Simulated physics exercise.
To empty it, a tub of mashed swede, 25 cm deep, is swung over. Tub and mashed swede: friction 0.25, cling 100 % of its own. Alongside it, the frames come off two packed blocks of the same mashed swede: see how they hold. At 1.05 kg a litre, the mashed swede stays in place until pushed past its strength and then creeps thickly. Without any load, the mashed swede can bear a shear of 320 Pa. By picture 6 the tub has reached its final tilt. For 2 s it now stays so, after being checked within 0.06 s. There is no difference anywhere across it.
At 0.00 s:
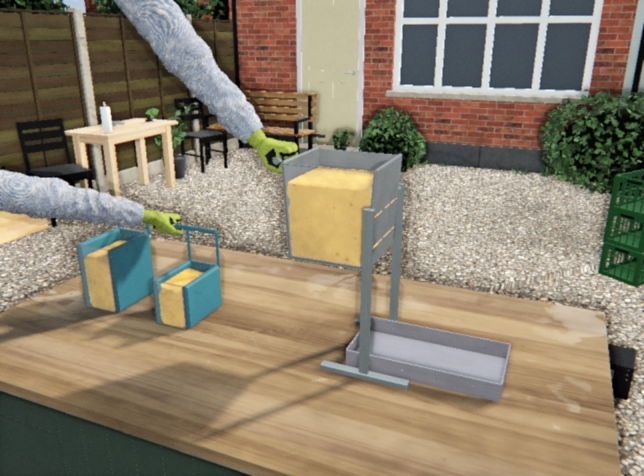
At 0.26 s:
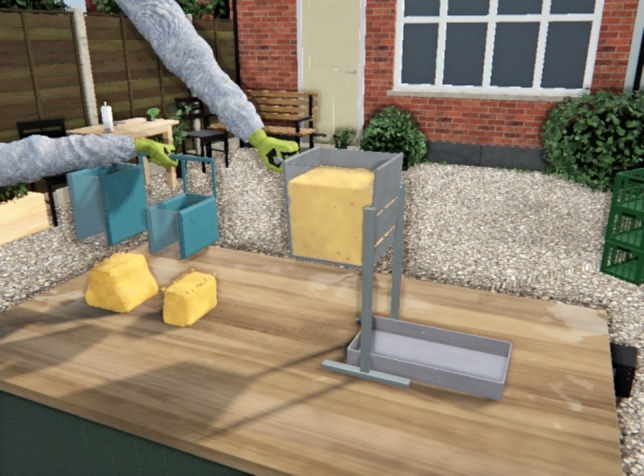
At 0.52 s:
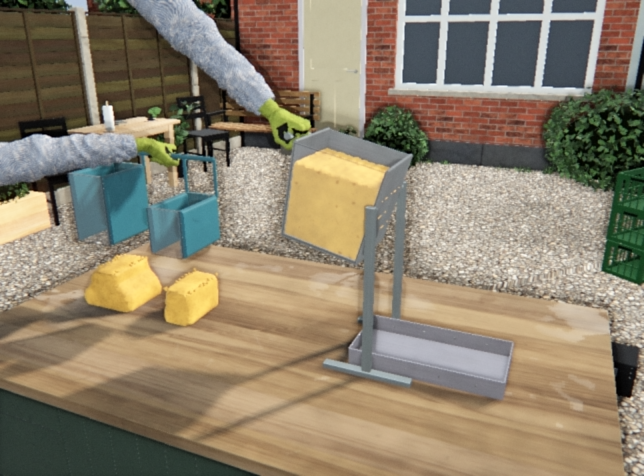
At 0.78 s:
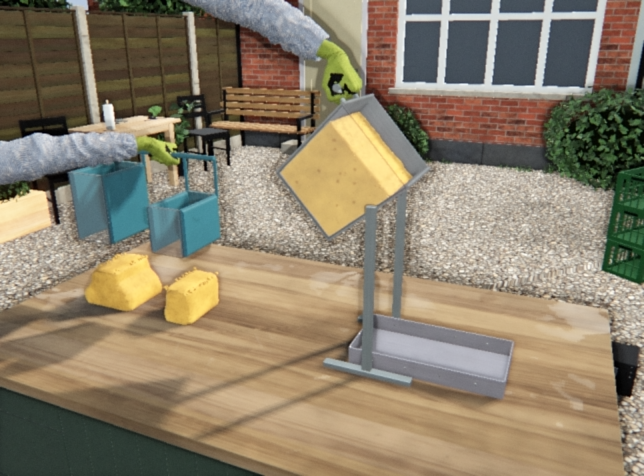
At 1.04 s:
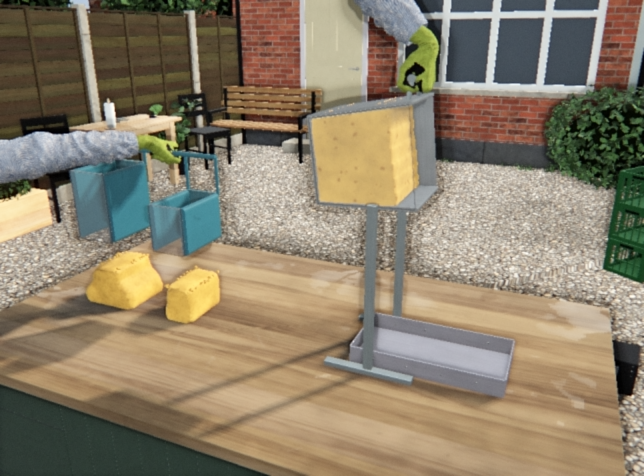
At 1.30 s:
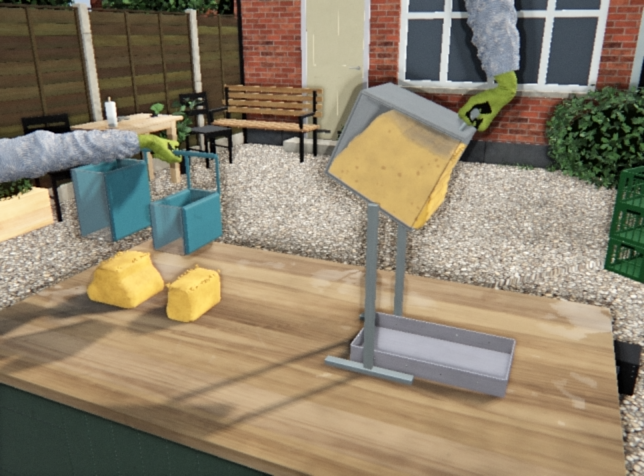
Grey tub of yellow mash being tipped rightward by a gloved hand after another lifts two teal moulds off slumping yellow blocks.
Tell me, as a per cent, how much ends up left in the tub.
Close to 0 % is left.
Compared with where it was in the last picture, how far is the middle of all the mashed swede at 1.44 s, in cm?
The shift is near 12 cm.
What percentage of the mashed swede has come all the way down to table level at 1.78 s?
Some 70 per cent.
By 1.44 s, the tub is at 115 degrees and holds 54 %.
By 1.61 s, the tub is at 115 degrees and holds 21 %.
By 1.78 s, the tub is at 115 degrees and holds 6 %.
By 1.95 s, the tub is at 115 degrees and holds 0 %.
By 3.30 s, at the end, the tub is at 115 degrees and holds 0 %.
